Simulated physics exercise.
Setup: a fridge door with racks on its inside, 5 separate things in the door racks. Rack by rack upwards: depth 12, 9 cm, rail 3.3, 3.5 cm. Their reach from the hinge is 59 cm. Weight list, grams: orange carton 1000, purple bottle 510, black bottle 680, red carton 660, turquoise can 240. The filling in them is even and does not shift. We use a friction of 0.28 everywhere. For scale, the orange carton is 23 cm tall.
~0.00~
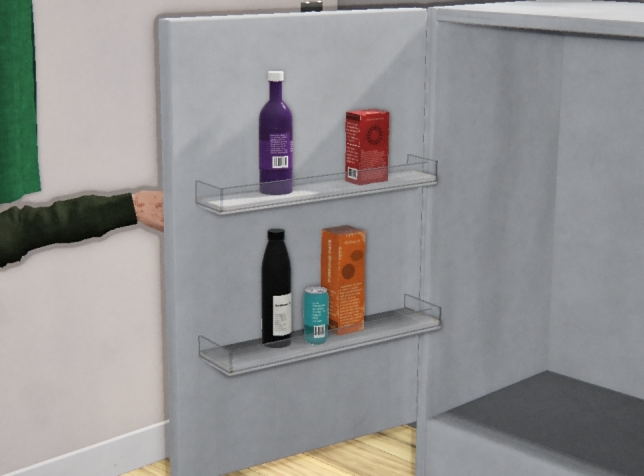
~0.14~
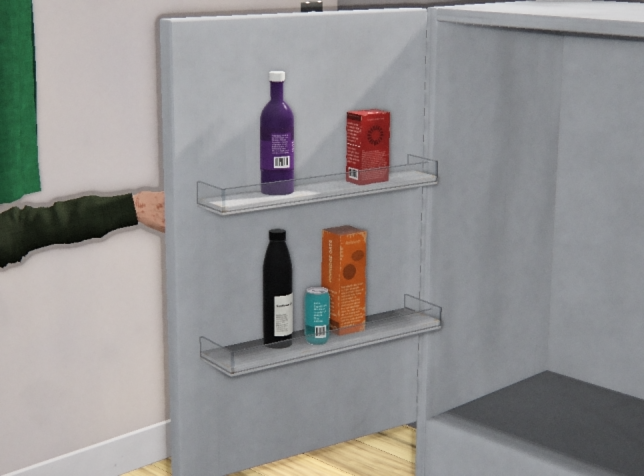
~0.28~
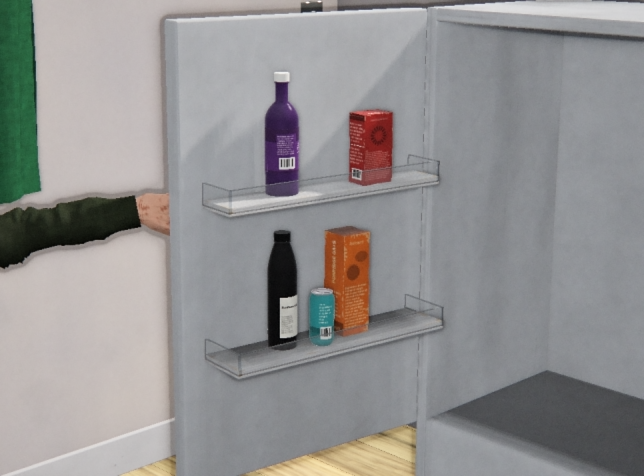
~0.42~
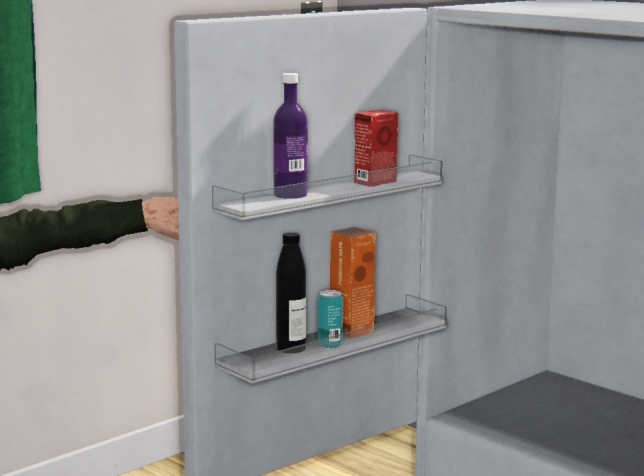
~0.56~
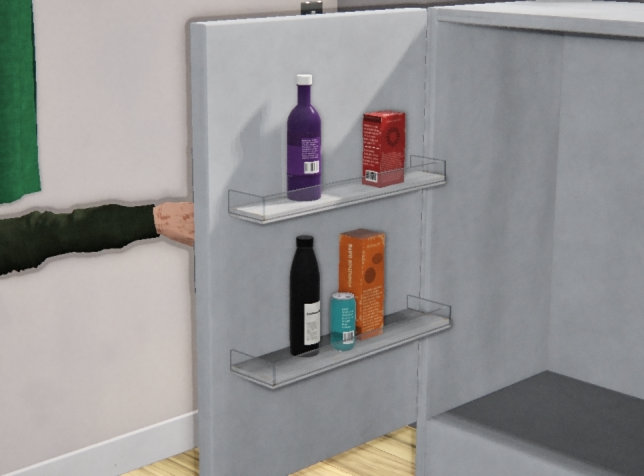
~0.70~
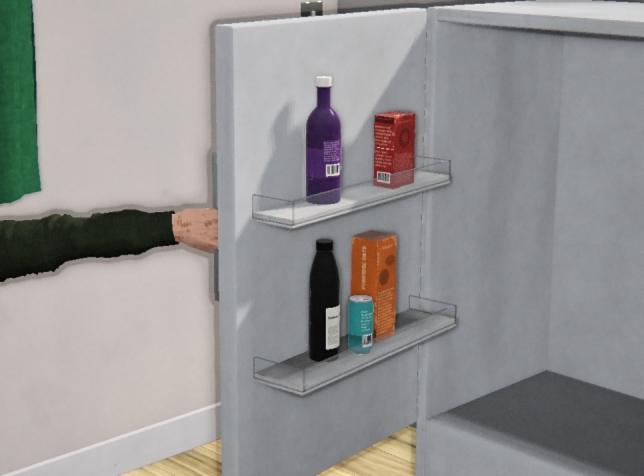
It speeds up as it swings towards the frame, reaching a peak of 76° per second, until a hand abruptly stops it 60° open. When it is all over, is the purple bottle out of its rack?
My guess is it is held in.
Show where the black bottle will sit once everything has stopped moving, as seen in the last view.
It settles somewhere near (421, 310).
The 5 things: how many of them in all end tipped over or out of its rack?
0.
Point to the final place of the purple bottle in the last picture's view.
About (409, 146).
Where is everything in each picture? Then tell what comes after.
The first picture shows door at 100°; purple bottle (276, 133); orange carton (343, 280).
The second picture shows door at 99°; red carton (368, 147); turquoise can (317, 316).
The third picture shows door at 97°; orange carton (347, 281); black bottle (282, 290).
The fourth picture shows door at 94°; red carton (376, 148); turquoise can (330, 320).
The fifth picture shows door at 89°; orange carton (361, 284); black bottle (305, 296).
The sixth picture shows door at 83°; purple bottle (324, 140); red carton (395, 150).
After 0.90 s, door at 71°.
After 1.10 s, door at 60°; purple bottle 3° off upright near (414, 145); black bottle moved 2 cm.
After 1.40 s, door at 60°; purple bottle 5° off upright near (405, 144); black bottle 3° off upright; orange carton moved 2 cm.
After 1.90 s, door at 60°; black bottle moved 3 cm; orange carton moved 2 cm.
In the end (2.6 s), all 5 under 5 cm from the start. In the last view, purple bottle near (409, 146).
